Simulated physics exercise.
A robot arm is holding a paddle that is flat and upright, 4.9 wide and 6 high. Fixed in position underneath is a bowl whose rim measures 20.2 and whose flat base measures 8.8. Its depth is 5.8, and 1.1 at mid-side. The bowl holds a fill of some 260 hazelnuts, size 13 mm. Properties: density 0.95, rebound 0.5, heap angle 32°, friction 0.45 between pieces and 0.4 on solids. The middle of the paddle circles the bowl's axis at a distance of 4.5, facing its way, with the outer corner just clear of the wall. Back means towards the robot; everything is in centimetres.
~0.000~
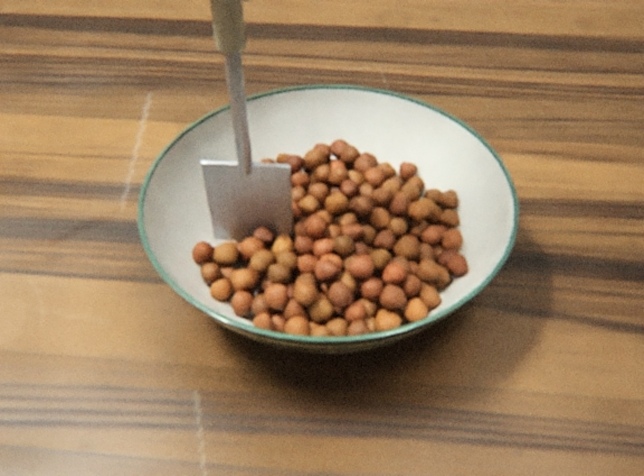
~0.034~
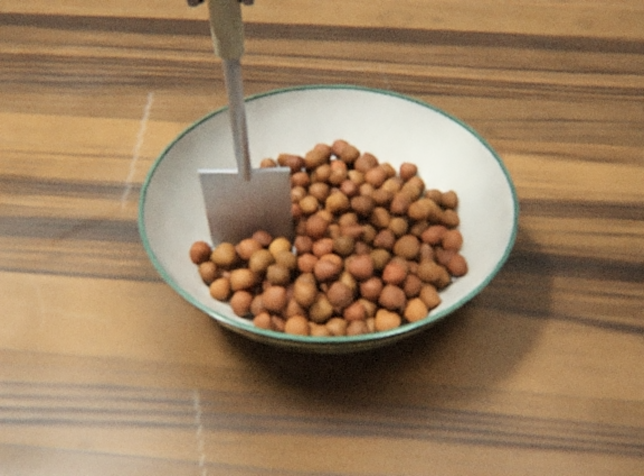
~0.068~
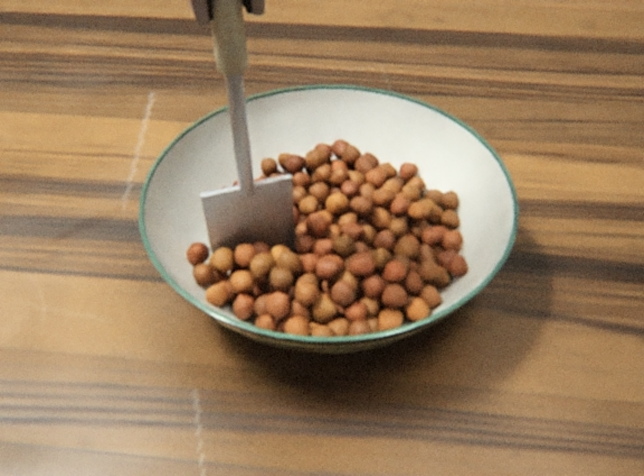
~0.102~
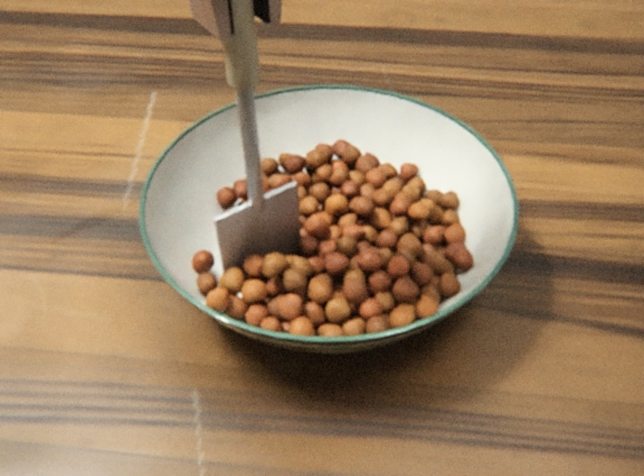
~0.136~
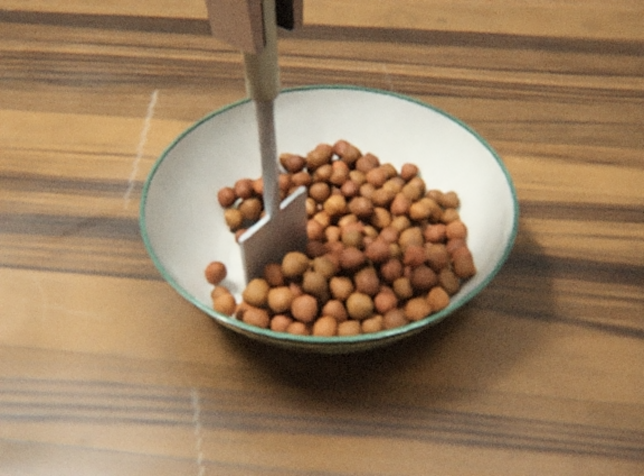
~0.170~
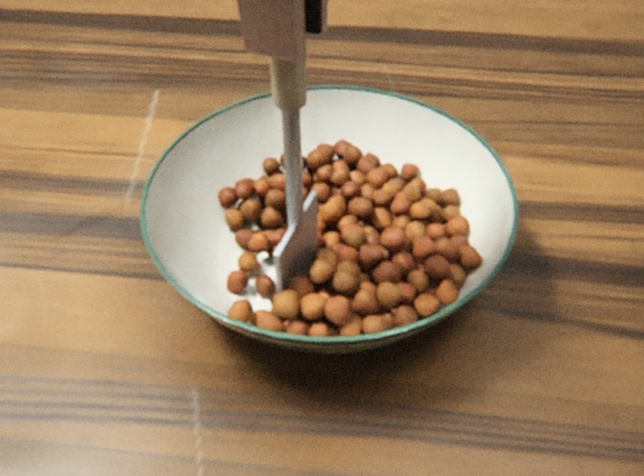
In a white bowl on a striped wooden table, a paddle sweeps through hazelnuts, turning.
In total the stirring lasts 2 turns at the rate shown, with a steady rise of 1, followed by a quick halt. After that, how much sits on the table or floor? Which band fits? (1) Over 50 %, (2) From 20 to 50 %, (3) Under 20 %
(3) Under 20 %.
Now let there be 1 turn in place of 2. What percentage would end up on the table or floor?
Close to 5 in a hundred.
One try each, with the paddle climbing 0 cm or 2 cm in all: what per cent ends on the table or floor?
First try about 20 per cent, second about 10 per cent.
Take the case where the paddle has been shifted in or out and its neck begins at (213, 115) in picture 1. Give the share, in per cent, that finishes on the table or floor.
About 10 %.
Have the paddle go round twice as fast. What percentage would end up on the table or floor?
45 per cent.
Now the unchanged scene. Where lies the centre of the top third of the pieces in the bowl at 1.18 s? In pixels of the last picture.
The centre is close to (398, 167).
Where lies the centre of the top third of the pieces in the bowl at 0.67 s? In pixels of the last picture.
Near (216, 187).
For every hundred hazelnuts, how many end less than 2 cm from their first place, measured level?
Result: Close to 5 per cent of the load.
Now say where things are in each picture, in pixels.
The paddle neck at (243, 141), 0° round; upper third of the load around (340, 226), from x 205 to 460, top at y 150; 257 in the bowl, in the first picture.
The paddle neck at (242, 148), 7° round; upper third of the load around (340, 230), from x 200 to 460, top at y 150, in the second picture.
The paddle neck at (244, 163), 24° round; upper third of the load around (339, 241), from x 200 to 460, top at y 150, in the third picture.
The paddle neck at (254, 178), 41° round; upper third of the load around (339, 253), from x 205 to 465, top at y 150, in the fourth picture.
The paddle neck at (272, 190), 58° round; upper third of the load around (353, 257), from x 215 to 465, top at y 150, in the fifth picture.
The paddle neck at (295, 199), 76° round; upper third of the load around (364, 257), from x 230 to 470, top at y 150; 257 in the bowl, in the sixth picture.
After 0.67 s, 329° round, highest piece 7 above the table; 237 in the bowl, 15 on the table or floor, 5 in flight or on the tool.
After 1.18 s, 223° round, highest piece 7 above the table; 225 in the bowl, 31 on the table or floor, 1 in flight or on the tool.
After 1.63 s, 0° round, highest piece 5 above the table; 223 in the bowl, 34 on the table or floor.
After 2.33 s, 0° round, highest piece 5 above the table; 223 in the bowl, 34 on the table or floor.
In the end, 223 in the bowl, 34 on the table or floor. That is 13 % on the table or floor.
